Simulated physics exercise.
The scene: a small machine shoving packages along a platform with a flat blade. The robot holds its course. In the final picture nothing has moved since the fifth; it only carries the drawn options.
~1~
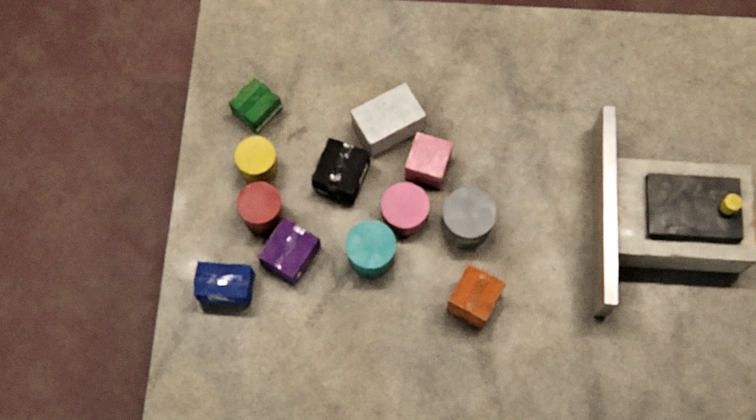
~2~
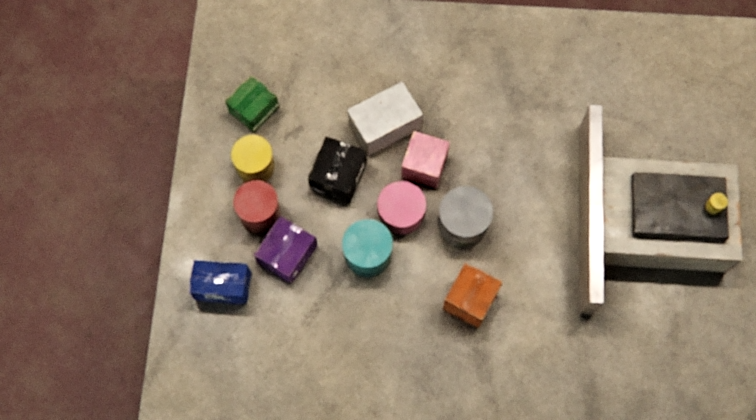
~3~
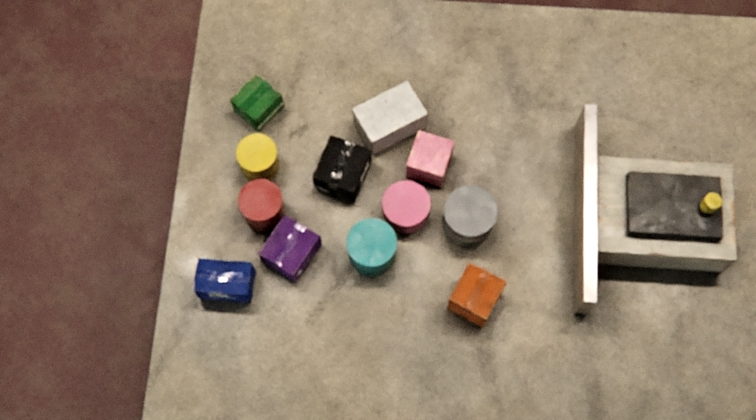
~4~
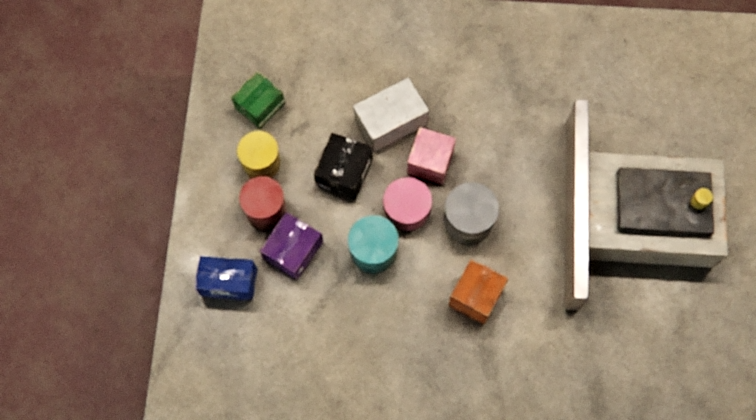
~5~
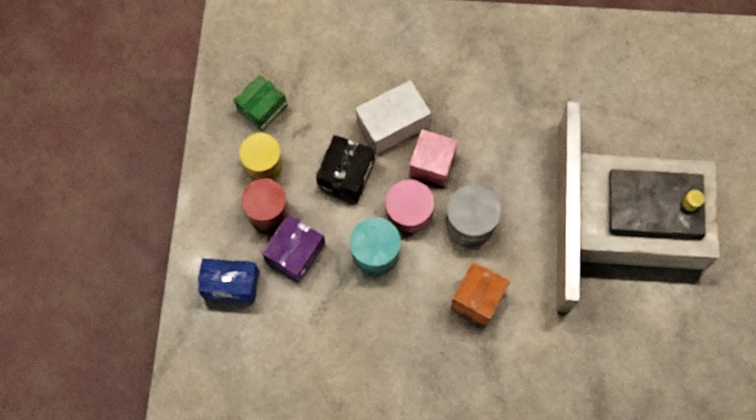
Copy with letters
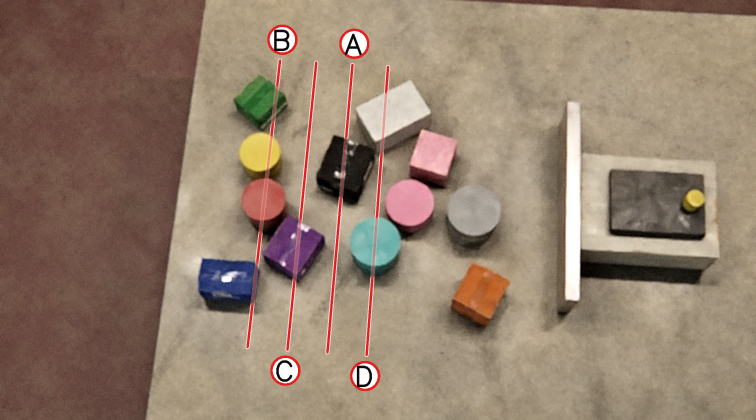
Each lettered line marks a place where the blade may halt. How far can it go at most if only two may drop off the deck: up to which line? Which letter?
No third one falls up to B.
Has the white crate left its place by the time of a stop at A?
By then, yes.
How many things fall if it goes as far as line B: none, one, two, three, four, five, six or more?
In all, two.
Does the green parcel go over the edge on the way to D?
By then, no.
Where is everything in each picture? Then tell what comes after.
The first picture shows pink pail (405, 210); orange box (476, 296); red pail (261, 209).
The second picture shows robot (673, 205); grey pail (465, 217).
The third picture shows robot (667, 205); black parcel (342, 169).
The fourth picture shows robot (658, 201); blue parcel (227, 278).
The fifth picture shows robot (650, 202); purple box (294, 249); yellow pail (262, 158); pink crate (433, 158).
On the marked copy, A at (341, 202); B at (265, 197); C at (303, 199); D at (378, 204).
With B. Early on, robot (536, 195); orange box (426, 296); pink pail (377, 203).
Further on, robot (424, 189); red pail (223, 204); yellow pail (230, 165).
At the end, robot (339, 183); yellow pail over the edge; red pail over the edge; two fallen.
As for the rest, A is within the limit but short; C is within the limit but short; D is within the limit but short.
